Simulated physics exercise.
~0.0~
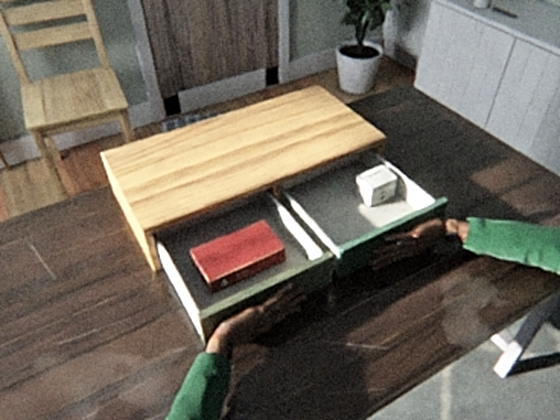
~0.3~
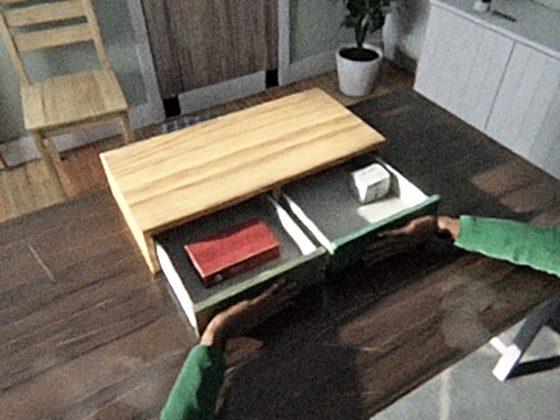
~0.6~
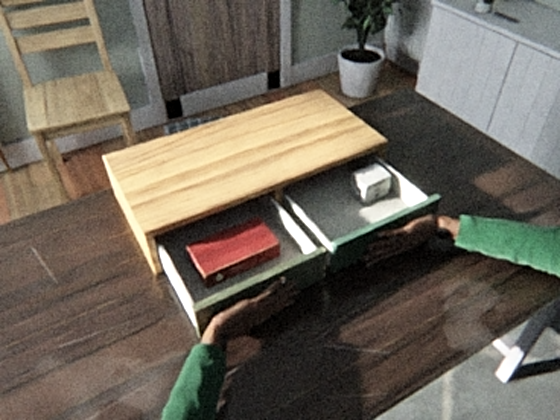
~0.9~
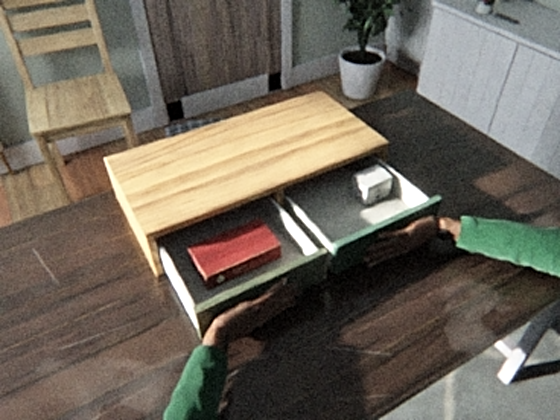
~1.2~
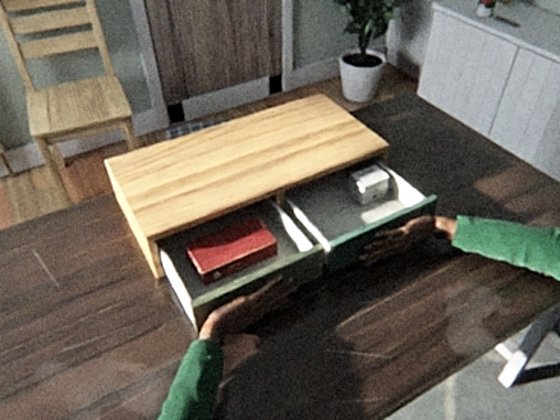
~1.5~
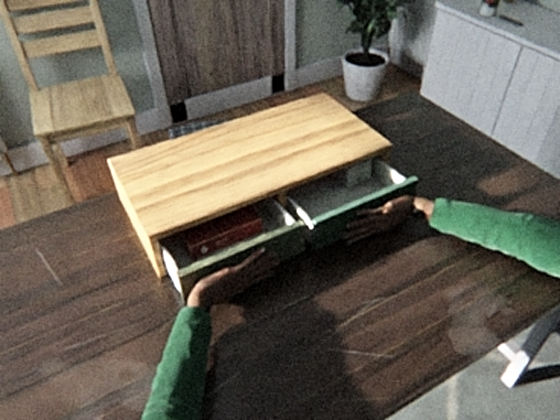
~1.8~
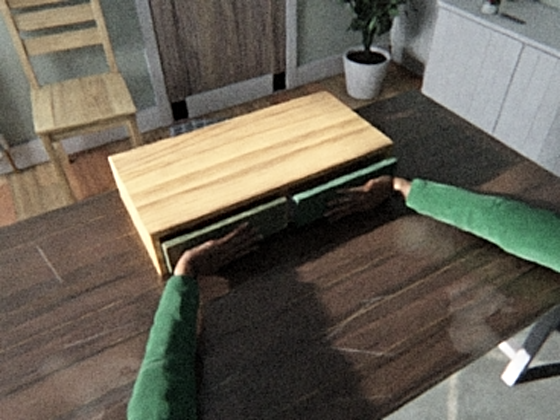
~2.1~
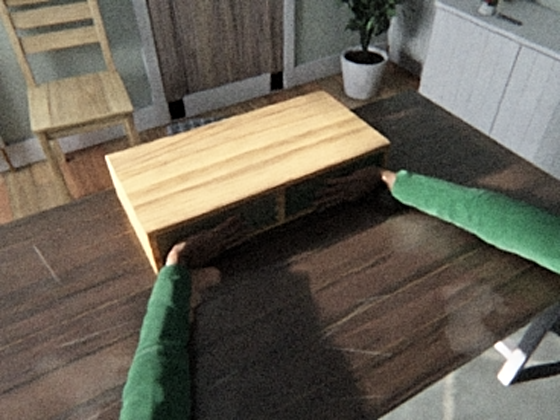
Two green-sleeved hands push two open drawers holding a red box and white carton fully shut.
